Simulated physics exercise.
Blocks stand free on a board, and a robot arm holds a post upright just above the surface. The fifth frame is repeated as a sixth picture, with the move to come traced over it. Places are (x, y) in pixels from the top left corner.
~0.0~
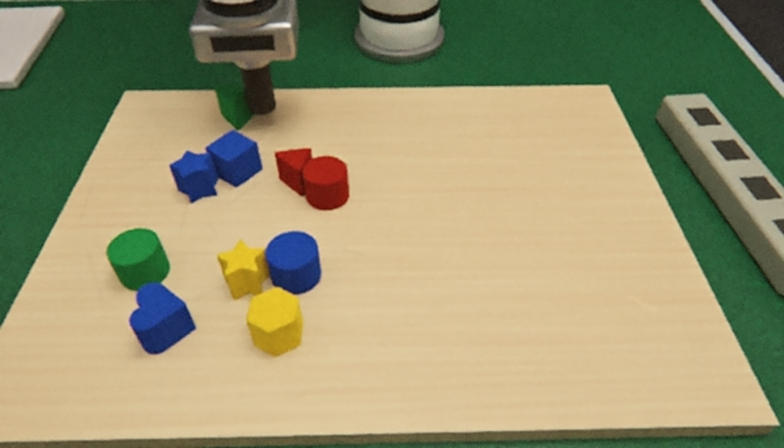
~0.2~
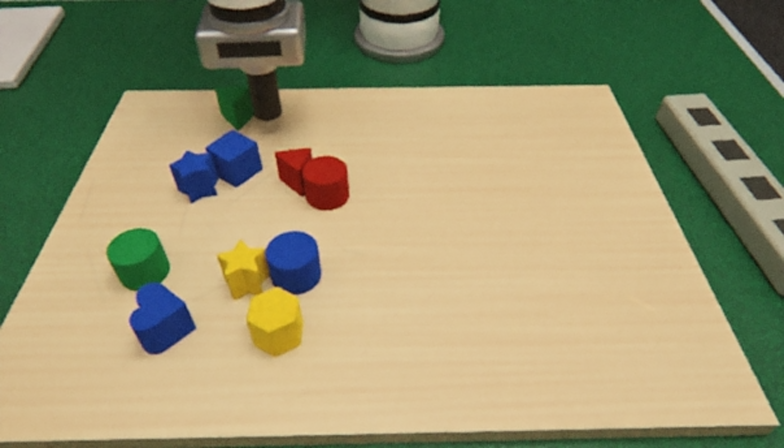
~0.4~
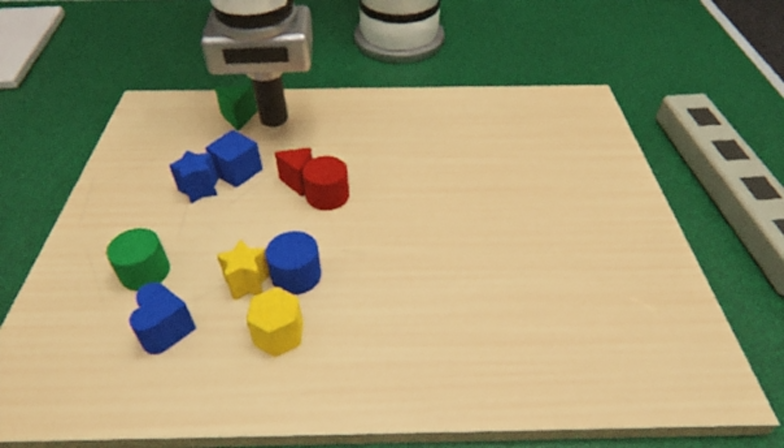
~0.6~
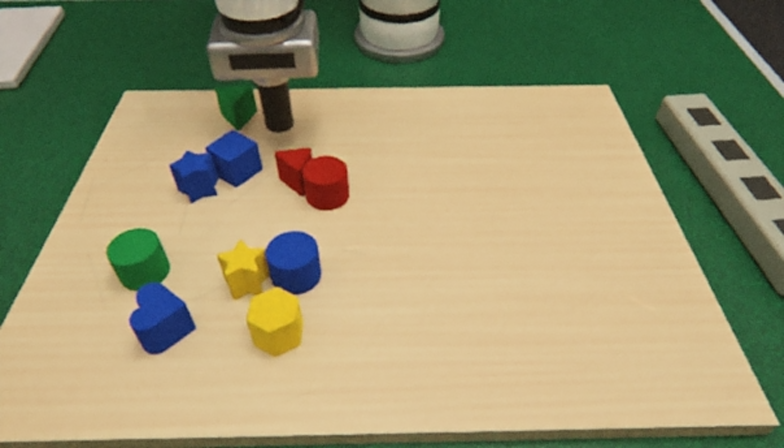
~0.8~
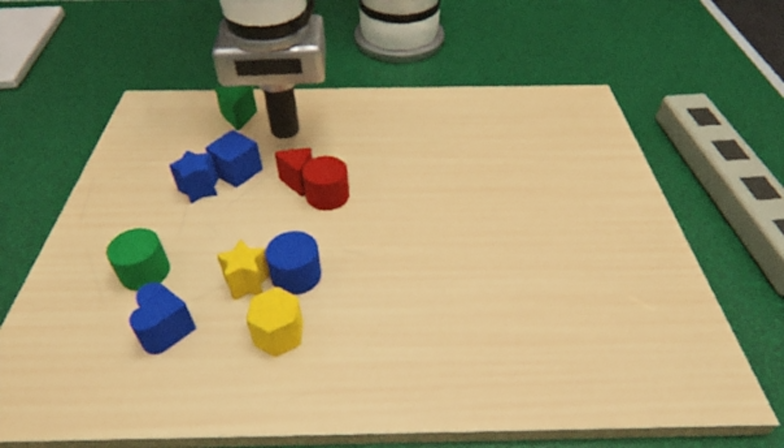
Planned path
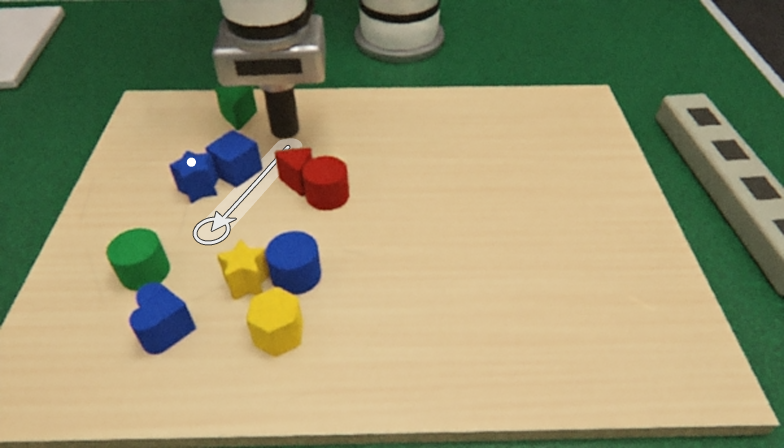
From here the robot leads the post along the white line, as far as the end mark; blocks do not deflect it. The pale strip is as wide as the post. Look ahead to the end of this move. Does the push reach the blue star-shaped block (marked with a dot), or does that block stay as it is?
At the end of the path, the blue star-shaped block has moved off its old spot.
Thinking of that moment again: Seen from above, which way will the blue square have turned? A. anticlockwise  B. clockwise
B (clockwise)
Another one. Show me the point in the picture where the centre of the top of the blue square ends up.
At (211, 156).
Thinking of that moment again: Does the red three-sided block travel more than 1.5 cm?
No, that is not how it ends up.
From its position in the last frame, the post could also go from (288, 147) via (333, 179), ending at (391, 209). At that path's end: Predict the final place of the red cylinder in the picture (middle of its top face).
The middle of the upper face of the red cylinder will lie at about (341, 192) in the picture.
The drawn path runs from (288, 147) directly to (212, 231); the dot is on the blue star-shaped block.
The first path, step by step. One third of the way, post (262, 156); blue star-shaped block (187, 163), turned 15° anticlockwise; blue square (222, 148), turned 30° clockwise.
Two thirds of the way, post (235, 184); blue star-shaped block (169, 165); blue square (211, 156), turned 75° clockwise.
At the end, post (206, 214); blue star-shaped block (169, 165); blue square (211, 156), turned 75° clockwise; red three-sided block not moved.
